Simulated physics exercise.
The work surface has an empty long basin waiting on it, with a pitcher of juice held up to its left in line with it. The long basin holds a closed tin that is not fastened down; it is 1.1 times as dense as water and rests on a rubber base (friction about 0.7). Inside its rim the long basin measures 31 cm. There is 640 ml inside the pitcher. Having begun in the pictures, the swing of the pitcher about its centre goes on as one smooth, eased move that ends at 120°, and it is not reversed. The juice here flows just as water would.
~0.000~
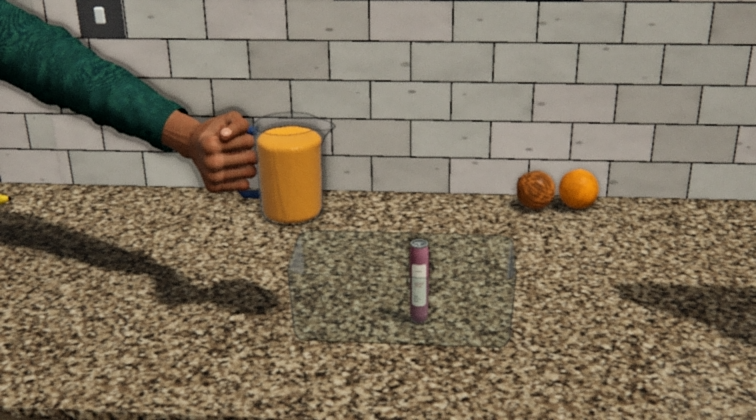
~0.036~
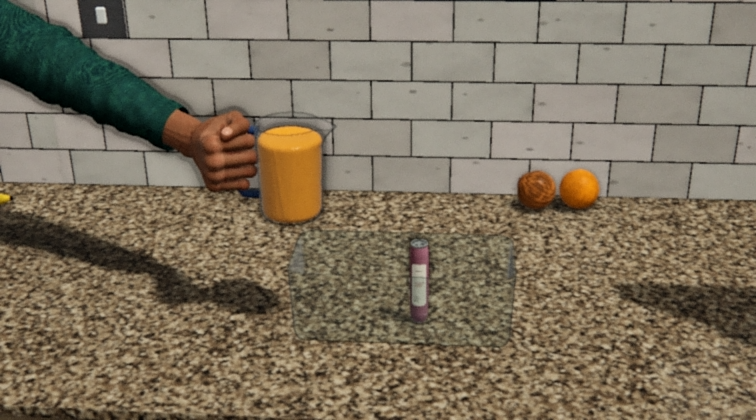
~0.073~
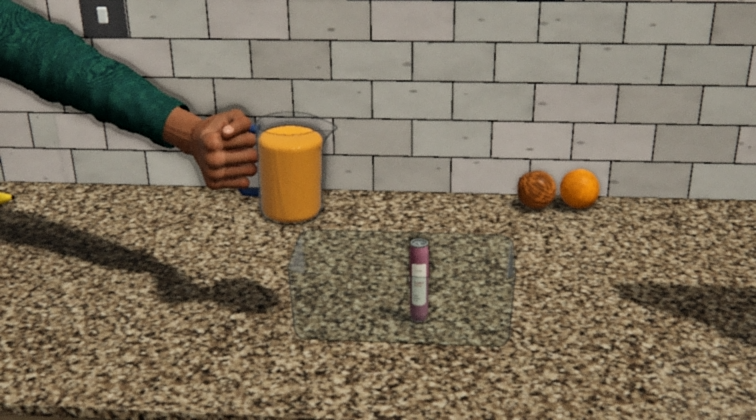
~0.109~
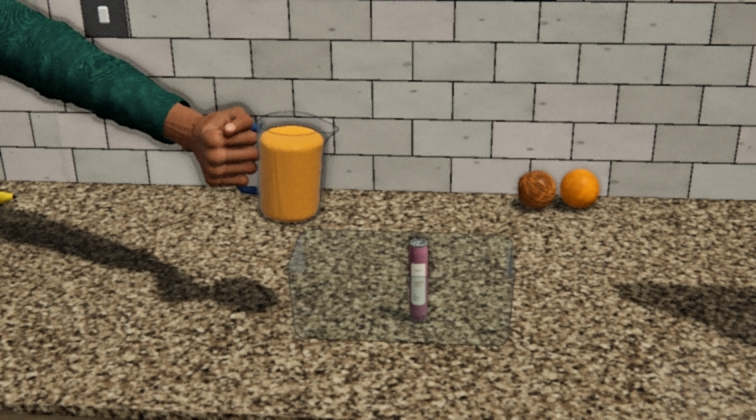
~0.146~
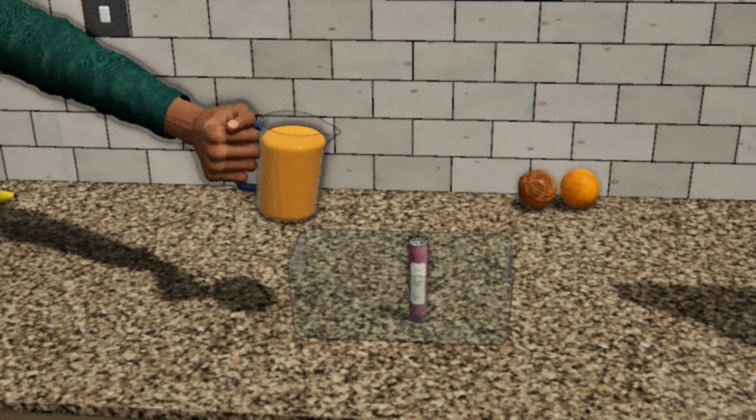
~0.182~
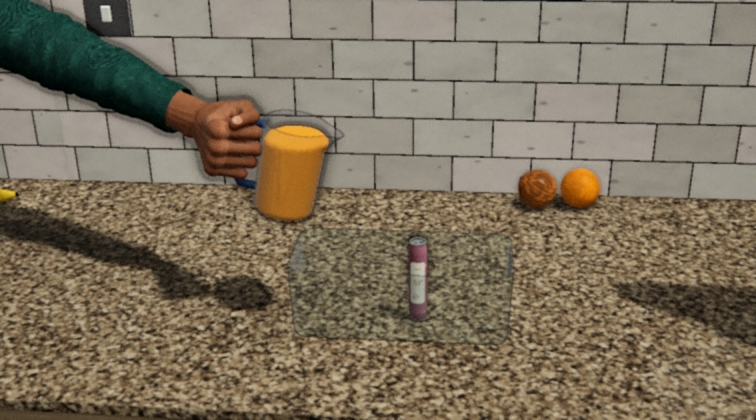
A clear pitcher of orange juice is held up by a hand in a dark green sleeve at the left, seen from slightly above a speckled brown stone counter against pale brick-shaped wall tiles. In front sits a long, clear basin with a slim purple tin standing inside, and two round orange objects rest at the back right. The hand first holds the pitcher upright, then tilts it slightly to the right, while everything else stays still.
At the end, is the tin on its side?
Most probably it will stay balanced.
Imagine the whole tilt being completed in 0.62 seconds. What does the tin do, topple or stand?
The tin tumbles.
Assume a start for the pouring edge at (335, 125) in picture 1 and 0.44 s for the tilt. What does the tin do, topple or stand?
It does not tip.
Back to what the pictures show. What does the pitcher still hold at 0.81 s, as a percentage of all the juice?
I'd say some 20 per cent remains.
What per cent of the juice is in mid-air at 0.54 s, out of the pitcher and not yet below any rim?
Some 16 per cent.
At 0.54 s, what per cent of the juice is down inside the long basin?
5 %, roughly.
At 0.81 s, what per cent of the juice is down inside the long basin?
That comes to about 64 percent.
After 0.54 s the tilt is 81° and 79 per cent is still to pour; the tin stands where it began.
After 0.81 s the tilt is 118° and 19 per cent is still to pour; the tin stands where it began.
After 1.09 s the tilt is 120° and 0 per cent is still to pour; the tin stands where it began.
After 1.39 s the tilt is 120° and 0 per cent is still to pour; the tin stands where it began.
In the end the tin stands where it began.
